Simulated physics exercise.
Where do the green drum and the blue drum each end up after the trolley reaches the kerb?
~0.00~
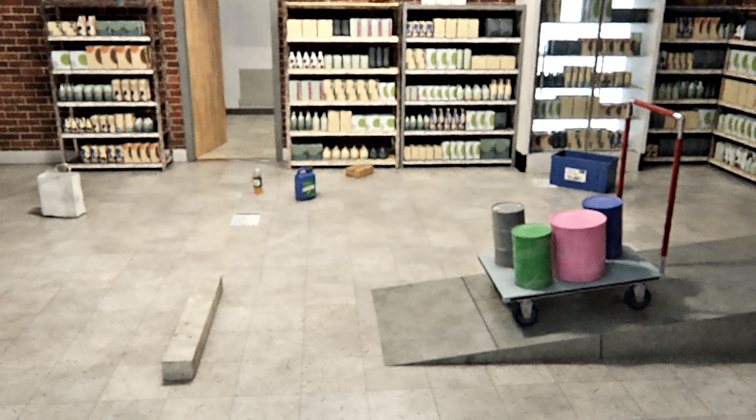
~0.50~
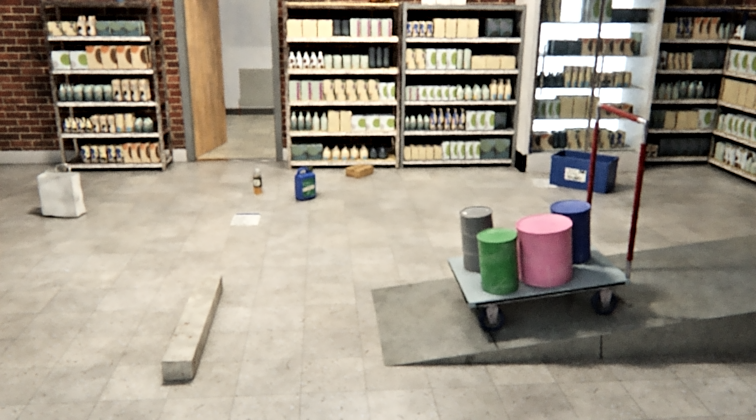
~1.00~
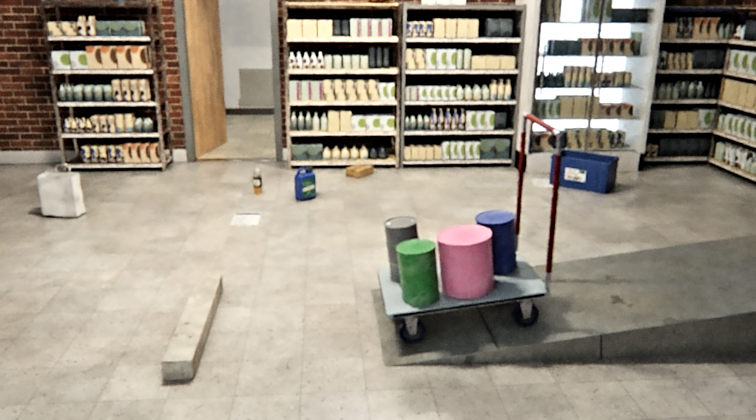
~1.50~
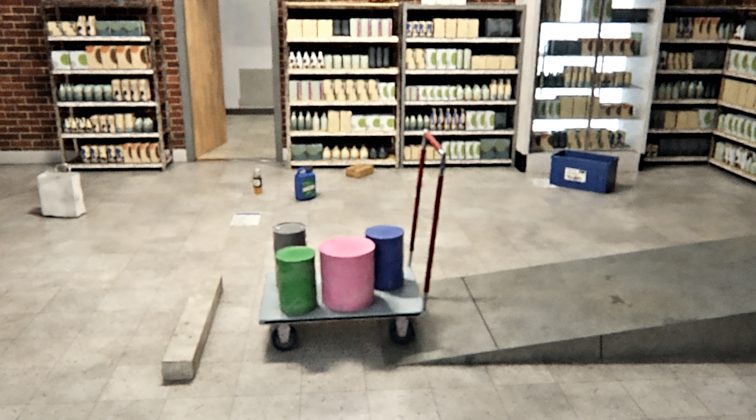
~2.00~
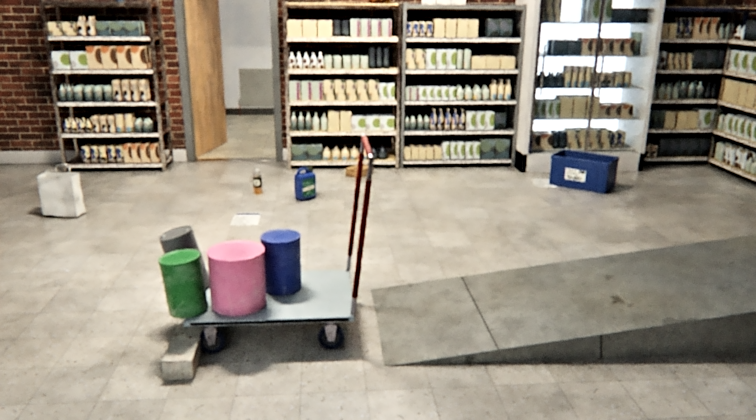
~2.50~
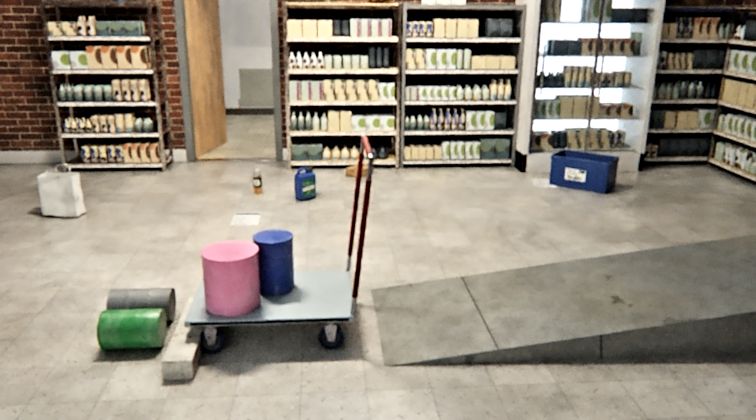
The green drum is thrown off the trolley and ends up lying on its side on the floor past the kerb. The blue drum stays standing on the deck.
